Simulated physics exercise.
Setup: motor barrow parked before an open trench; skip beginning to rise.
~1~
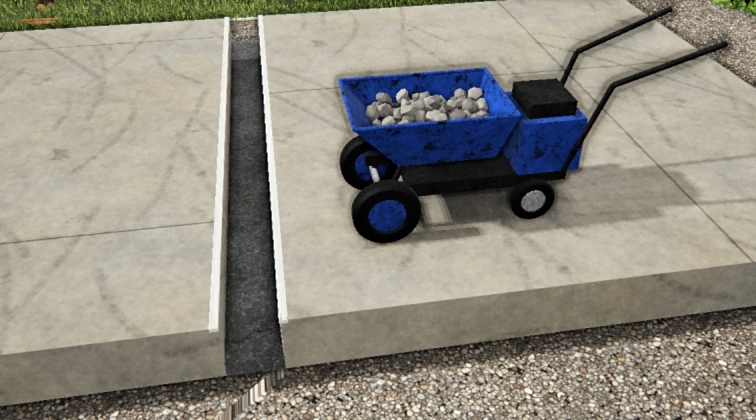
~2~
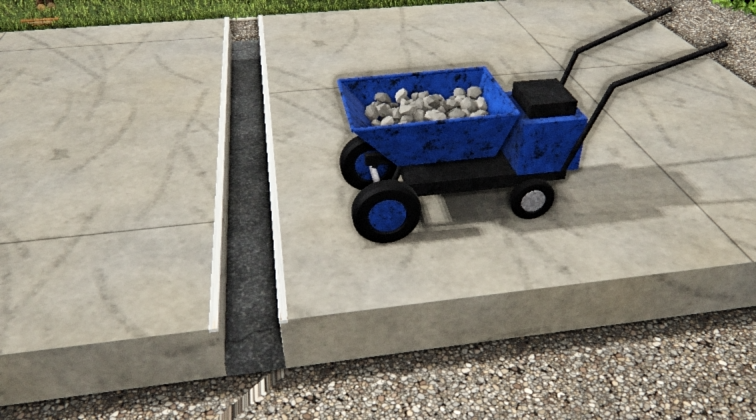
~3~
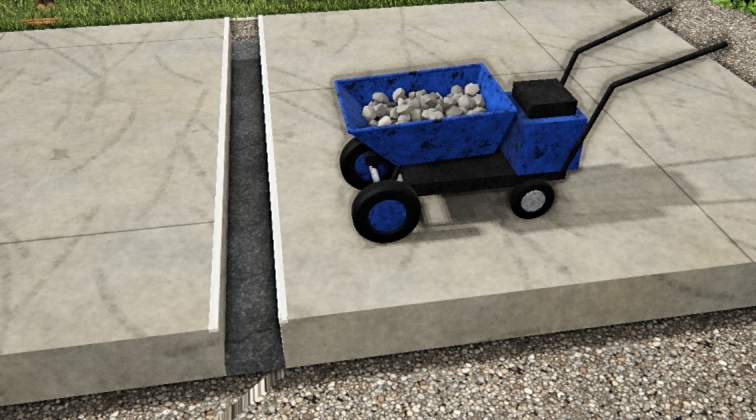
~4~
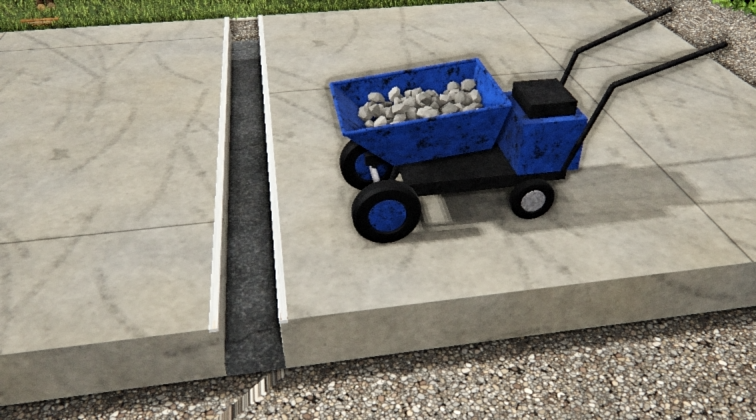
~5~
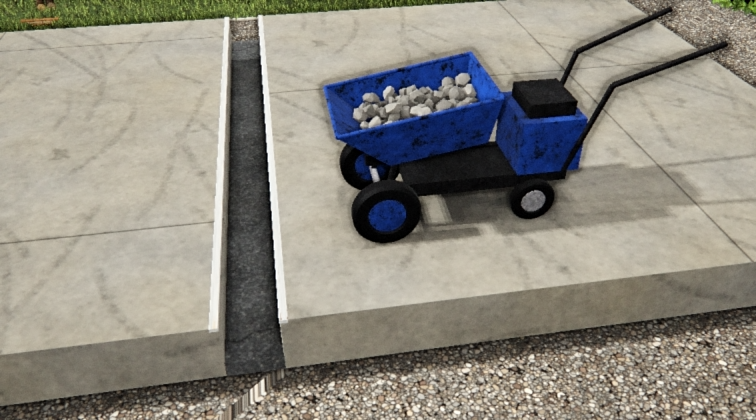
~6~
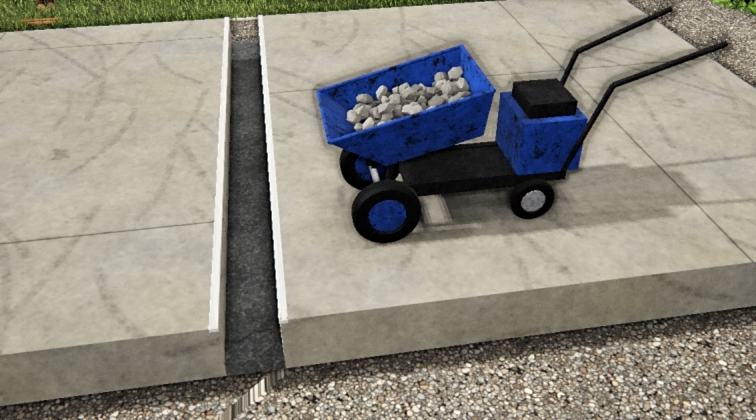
On a concrete slab beside an open trench, a parked blue motor barrow slowly tilting its stone-filled skip toward the left.
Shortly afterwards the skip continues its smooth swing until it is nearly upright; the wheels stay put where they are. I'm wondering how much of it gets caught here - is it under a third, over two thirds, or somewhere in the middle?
Caught: Above two thirds.
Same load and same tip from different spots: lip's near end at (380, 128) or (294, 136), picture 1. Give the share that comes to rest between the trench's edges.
First try: 70 per cent; second try: 10 per cent.
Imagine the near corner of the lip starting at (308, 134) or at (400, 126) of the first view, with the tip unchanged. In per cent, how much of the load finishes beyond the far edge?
That works out to 40 per cent for the first position and 0 per cent for the second.
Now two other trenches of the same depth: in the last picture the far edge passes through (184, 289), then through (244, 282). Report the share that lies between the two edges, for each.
The share would be 100 % first and 70 % second.
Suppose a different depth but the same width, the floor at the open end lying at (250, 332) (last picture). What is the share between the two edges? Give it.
Around 80 percent.
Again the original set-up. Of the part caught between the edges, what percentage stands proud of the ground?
Roughly 0 percent.
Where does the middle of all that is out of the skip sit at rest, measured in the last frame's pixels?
Somewhere close to (251, 248) in the last picture.
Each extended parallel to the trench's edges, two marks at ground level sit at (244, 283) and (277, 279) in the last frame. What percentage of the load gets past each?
Close to 40 and 100 per cent respectively.
Just after the last frame, skip tipped steeply; every one in the skip.
A moment on, skip tipped right over; the larger part in the skip; just a few short of the trench; roughly a quarter in or heaped over the trench; just a few falling.
Further on, skip tipped right over; just a few short of the trench; almost all in or heaped over the trench.
When it is over, skip tipped right over; just a few short of the trench; almost all in or heaped over the trench; not one beyond it.
